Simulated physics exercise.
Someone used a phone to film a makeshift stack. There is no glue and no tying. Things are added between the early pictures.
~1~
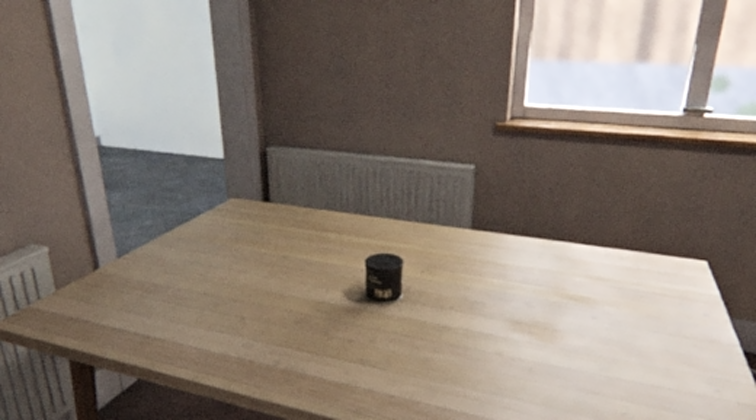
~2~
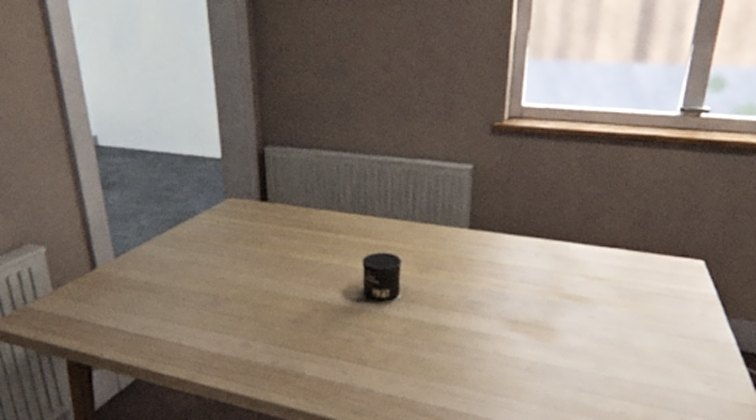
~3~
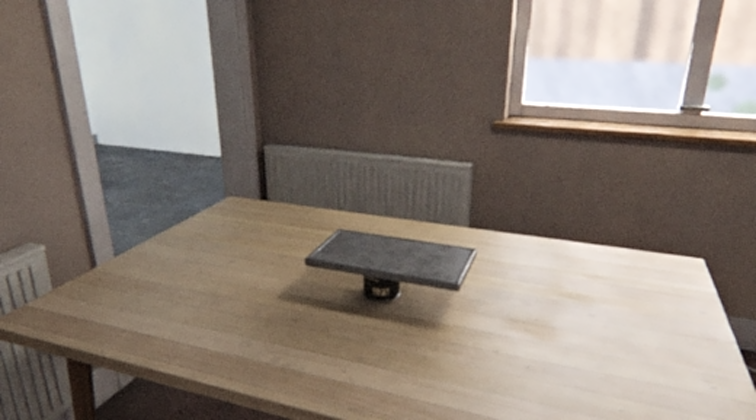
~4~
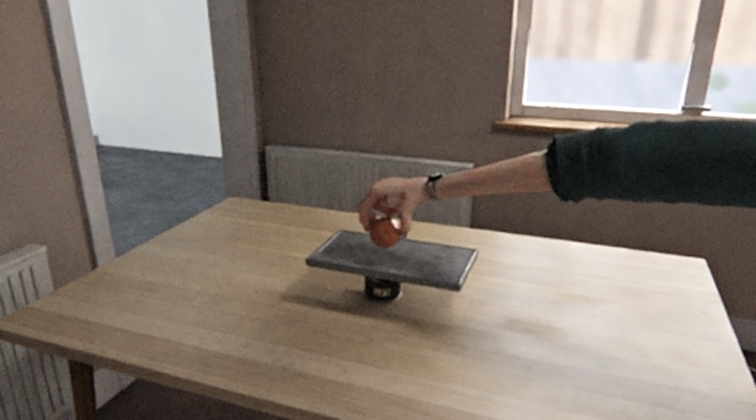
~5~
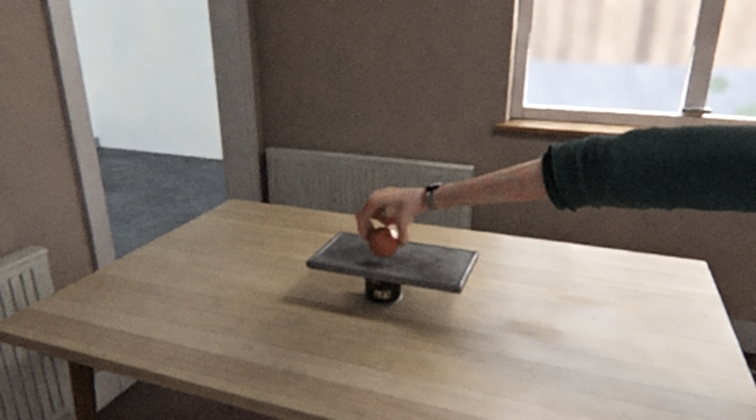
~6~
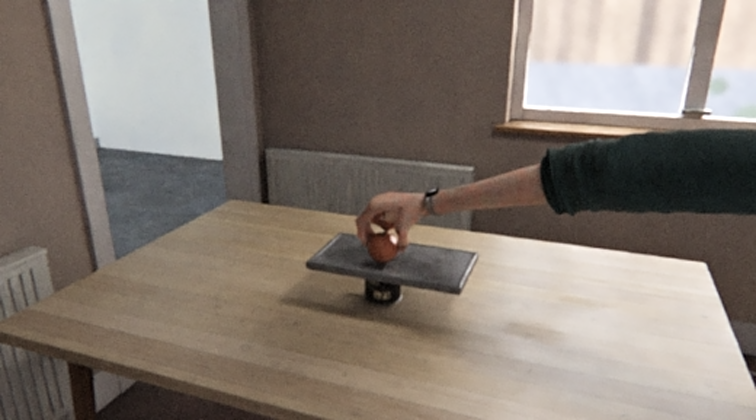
On a wooden table, a black tin stands alone, a grey slab appears across it, and a hand lowers an orange tomato onto the slab.
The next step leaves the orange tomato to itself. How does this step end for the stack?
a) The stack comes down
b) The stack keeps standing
(b) The stack keeps standing.
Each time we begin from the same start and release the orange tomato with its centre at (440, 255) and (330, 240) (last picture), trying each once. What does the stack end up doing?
Well, the first time it goes over, and the second time it stays put.
Then, 0.30 s later than the last frame, all is still.
Then, 0.70 s later than the last frame, orange tomato resting near (383, 247).
When it is over, all 3 as before. End places, in pixels of the last picture, orange tomato near (383, 247). The stack keeps its balance.
